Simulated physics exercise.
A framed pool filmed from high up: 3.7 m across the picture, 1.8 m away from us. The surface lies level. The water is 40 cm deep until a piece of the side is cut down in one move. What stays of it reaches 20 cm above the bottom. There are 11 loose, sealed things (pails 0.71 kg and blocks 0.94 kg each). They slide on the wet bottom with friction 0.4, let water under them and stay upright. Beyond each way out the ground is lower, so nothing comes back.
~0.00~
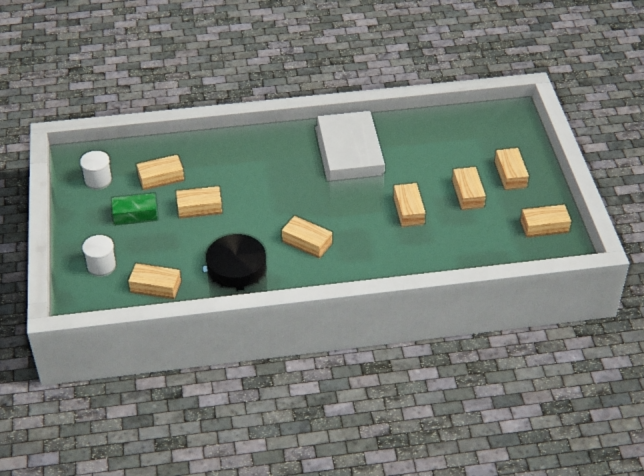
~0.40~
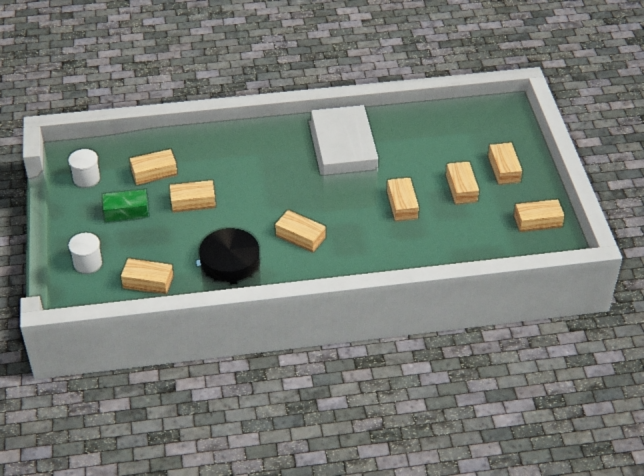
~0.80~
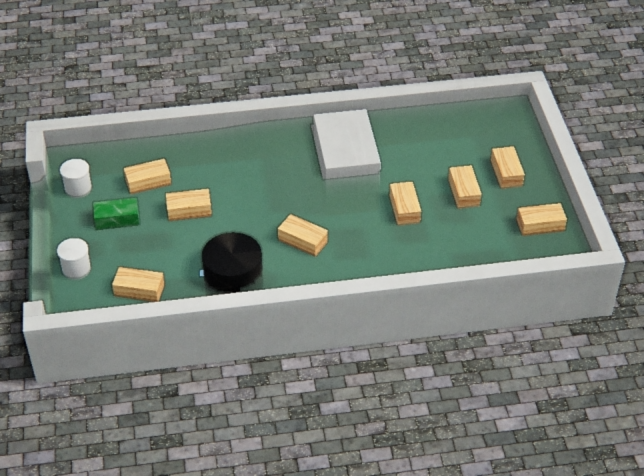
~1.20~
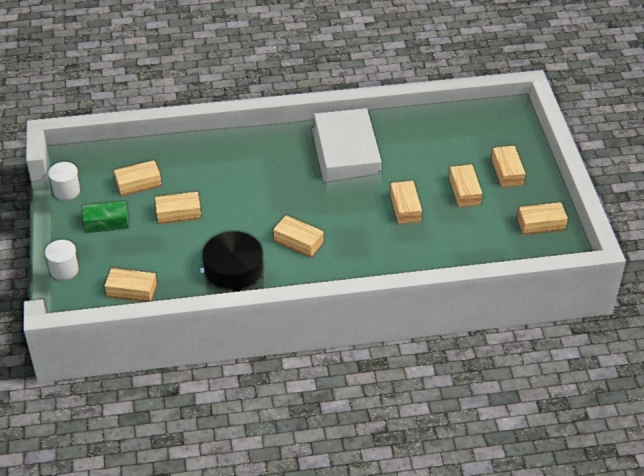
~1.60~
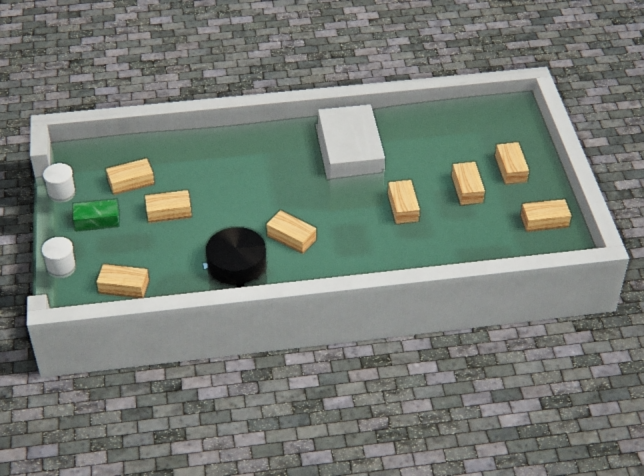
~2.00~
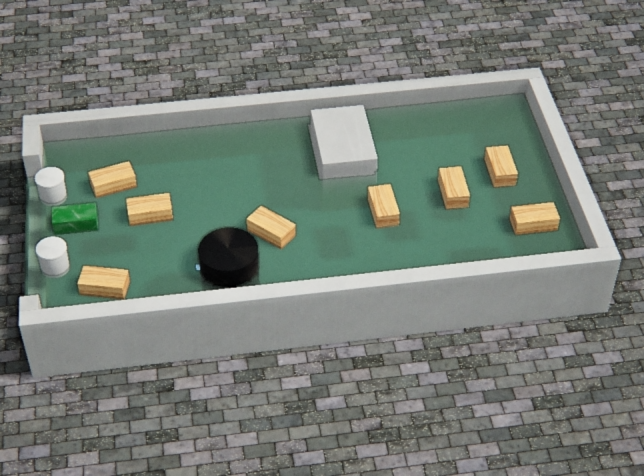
In a walled pool, a gap opening in the left wall, then floating green and wooden blocks and white pails drifting slowly left.
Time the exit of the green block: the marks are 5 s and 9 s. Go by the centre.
Expect it before the first time.
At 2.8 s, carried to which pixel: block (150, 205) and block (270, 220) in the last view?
Around (123, 208) and (234, 213).
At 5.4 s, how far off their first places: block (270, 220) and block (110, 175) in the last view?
In that order: 100 cm, 50 cm.
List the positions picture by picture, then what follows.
The green block at (134, 204), afloat; about 2510 L in view; 0 of 11 have shifted, in the first frame.
The green block at (125, 200), afloat; 40 cm deep round most things; 1 of 11 have shifted, in the second frame.
The green block at (115, 208), afloat, 10 cm from its start; about 2420 L in view; 5 of 11 have shifted, in the third frame.
The green block at (105, 211) floats, 19 cm from its start; 36 cm deep round most things; 6 of 11 have shifted, in the fourth frame.
The green block at (95, 210) floats, 28 cm from its start; about 2330 L in view; 7 of 11 have shifted, in the fifth frame.
The green block at (74, 213) floats, 37 cm from its start; 36 cm deep round most things; 9 of 11 have shifted, in the sixth frame.
After 2.8 s the green block is near (54, 218), 0.5 m from its start, afloat; 0 of 11 are out; 11 afloat.
After 5.4 s the green block has gone out (at 3.1 s); 2 of 11 are out; 9 afloat.
After 8.0 s the green block has gone out (at 3.1 s); 2 of 11 are out; 9 afloat.
After 12.0 s the green block has gone out (at 3.1 s); 2 of 11 are out; 9 afloat.
